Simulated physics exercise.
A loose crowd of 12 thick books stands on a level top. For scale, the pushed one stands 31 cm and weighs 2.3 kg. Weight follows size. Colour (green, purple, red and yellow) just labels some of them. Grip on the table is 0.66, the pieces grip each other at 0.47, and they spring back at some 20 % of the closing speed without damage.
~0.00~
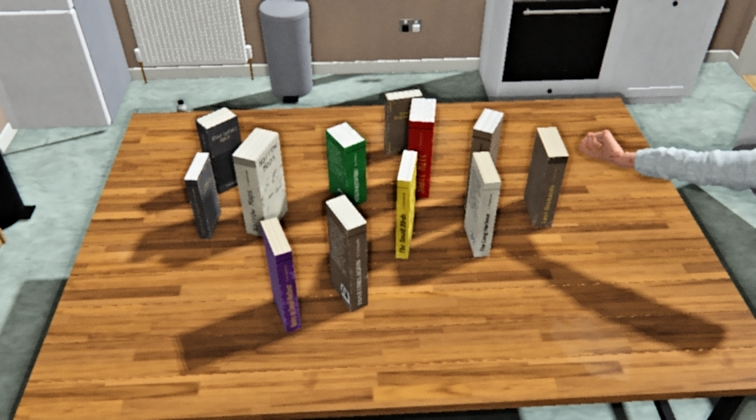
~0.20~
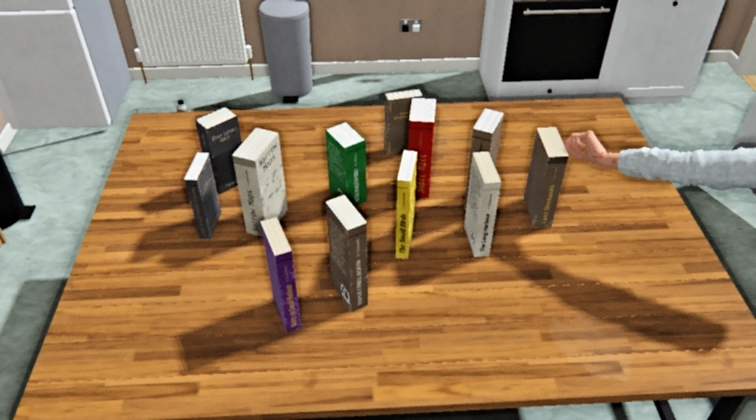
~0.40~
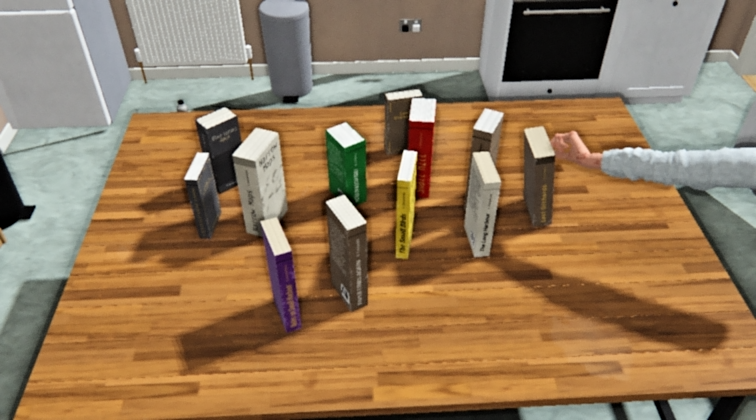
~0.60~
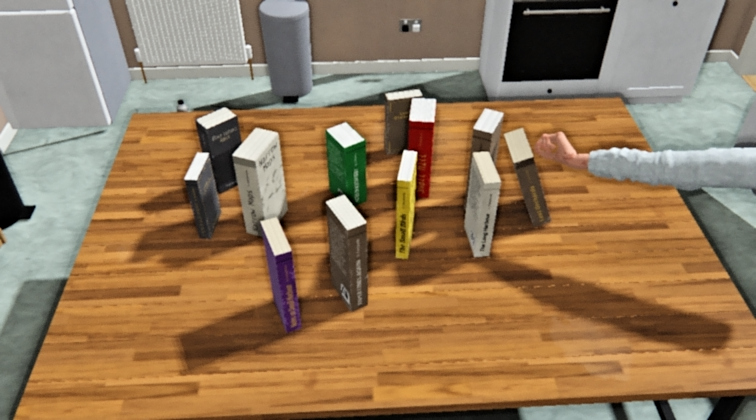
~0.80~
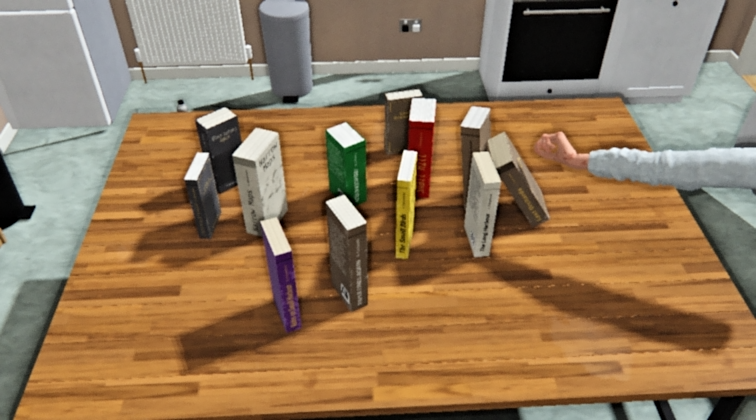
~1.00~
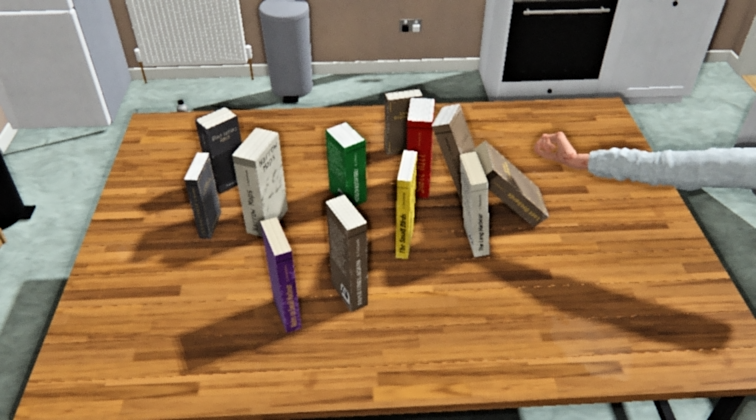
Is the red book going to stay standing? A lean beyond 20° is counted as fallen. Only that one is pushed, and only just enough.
In the end the red book goes over.
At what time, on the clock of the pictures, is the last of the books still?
Near 2.0 s.
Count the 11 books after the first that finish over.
The count is 5.
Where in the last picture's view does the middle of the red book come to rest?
Near (364, 165).
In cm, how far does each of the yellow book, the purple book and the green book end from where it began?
About: Yellow 20, purple 0, green 10.
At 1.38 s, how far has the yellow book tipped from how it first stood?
Roughly 30°.
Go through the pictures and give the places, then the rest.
In the first frame (places mark the middle of the side facing us), finger (585, 145) 7 cm from the first book; red book (419, 161); yellow book (403, 222); purple book (289, 294); the rest undisturbed.
Finger (569, 146) 13 mm from the first book; red book (419, 161), in the second frame.
Finger (553, 146) pushing; red book (419, 161); the rest undisturbed, in the third frame.
Finger (541, 147) stopped; red book (419, 161); the rest undisturbed, in the fourth frame.
Finger (541, 147) stopped; red book (419, 161); steepest lean 7°, the book at (476, 117); one has shifted, in the fifth frame.
Finger (541, 147) stopped; red book (419, 161); yellow book (403, 222); purple book (289, 294); steepest lean 24°, the book at (446, 115); 1 of the 11 other books over, 2 disturbed in all, in the sixth frame.
After 1.20 s, 2 of the 11 other books over; red book leaning 13°.
After 1.38 s, 4 of the 11 other books over; red book leaning 36°; yellow book leaning 31°.
After 1.54 s, 5 of the 11 other books over; red book lying flat; yellow book lying flat.
At rest (2.2 s), 5 of the 11 other books over; red book lying flat; yellow book lying flat; green book leaning 50°. Six left standing. As the last picture would show them, middles, red book near (364, 165), yellow book near (348, 238).
